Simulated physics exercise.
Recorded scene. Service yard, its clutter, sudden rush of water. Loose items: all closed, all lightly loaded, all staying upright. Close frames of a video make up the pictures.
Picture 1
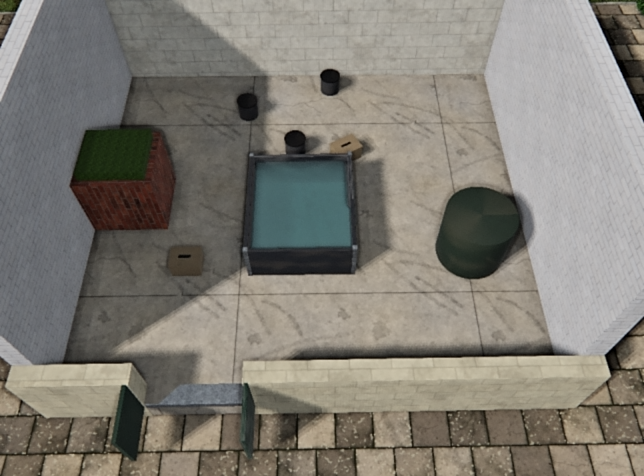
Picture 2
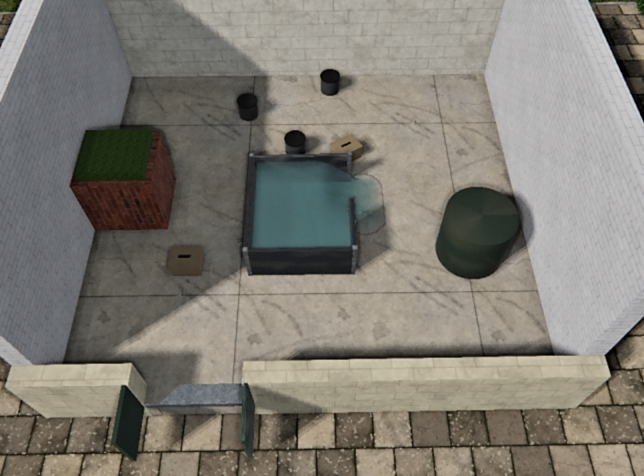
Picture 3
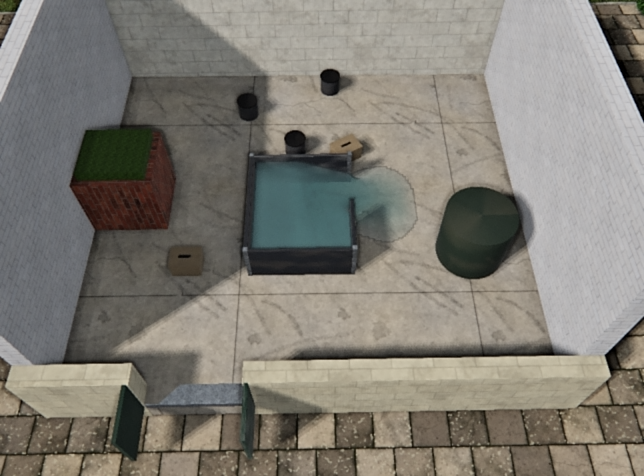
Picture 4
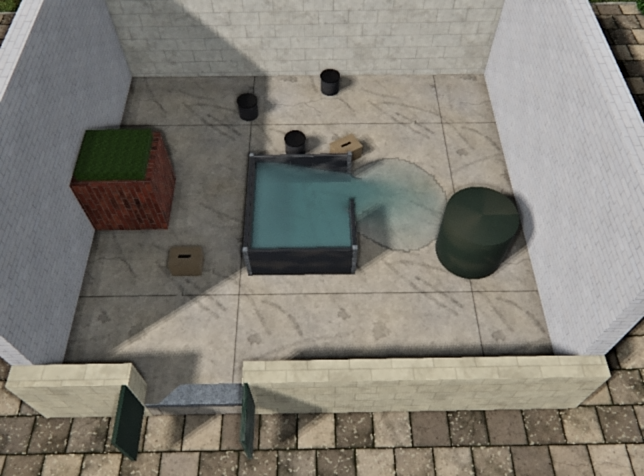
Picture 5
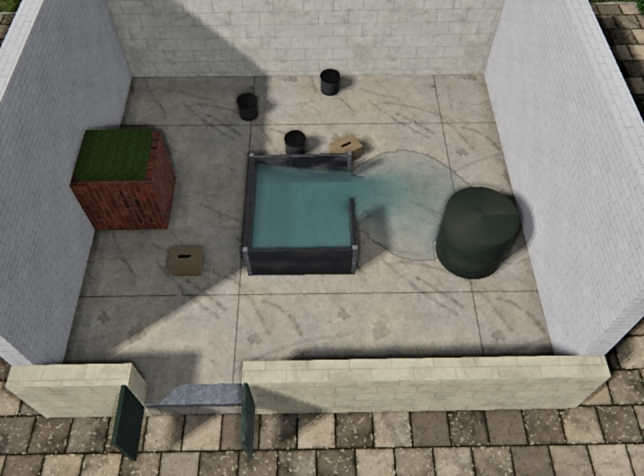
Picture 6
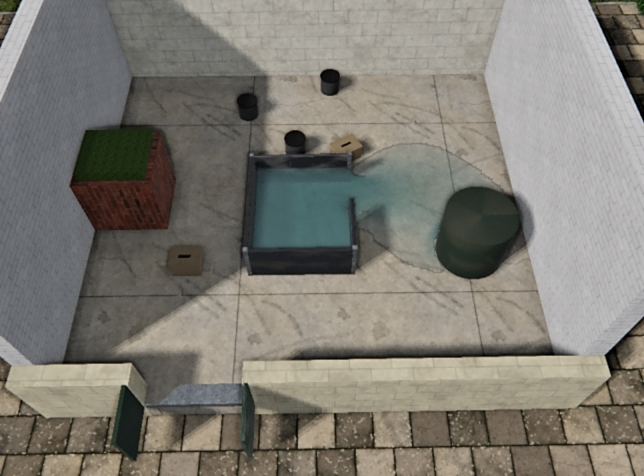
Water pouring from the right side of a dark square tank and spreading across a walled yard's paving around a green drum.
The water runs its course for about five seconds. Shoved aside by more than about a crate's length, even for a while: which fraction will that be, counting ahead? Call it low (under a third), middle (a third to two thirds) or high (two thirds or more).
Low.
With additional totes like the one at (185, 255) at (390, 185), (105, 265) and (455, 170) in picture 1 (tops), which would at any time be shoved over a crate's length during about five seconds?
Here's the rundown: Sent far off, never gets far, and finally sent far off.
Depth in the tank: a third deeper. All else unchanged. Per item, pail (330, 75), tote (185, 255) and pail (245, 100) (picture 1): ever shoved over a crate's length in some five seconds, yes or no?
First: Goes past it; second: Falls short; third: Goes past it.
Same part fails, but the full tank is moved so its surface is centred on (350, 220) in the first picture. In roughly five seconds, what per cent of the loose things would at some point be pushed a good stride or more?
I'd estimate around 20 percent.
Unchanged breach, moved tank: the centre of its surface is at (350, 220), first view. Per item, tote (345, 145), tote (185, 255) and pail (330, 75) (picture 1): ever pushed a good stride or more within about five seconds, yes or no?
First never went far, then never went far, then displaced far.
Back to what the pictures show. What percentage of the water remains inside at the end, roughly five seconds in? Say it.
Roughly 100 in a hundred.
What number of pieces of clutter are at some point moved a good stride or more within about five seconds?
My count comes to 1.
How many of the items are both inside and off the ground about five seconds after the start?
In total, 0.
A moment on, 0 of 5 are well off their spots; 0 afloat.
Next, 0 of 5 are well off their spots; 0 afloat.
Later, 0 of 5 are well off their spots; 0 afloat.
In the end, 1 of 5 are well off their spots, and 1 have been at some point; 0 afloat.
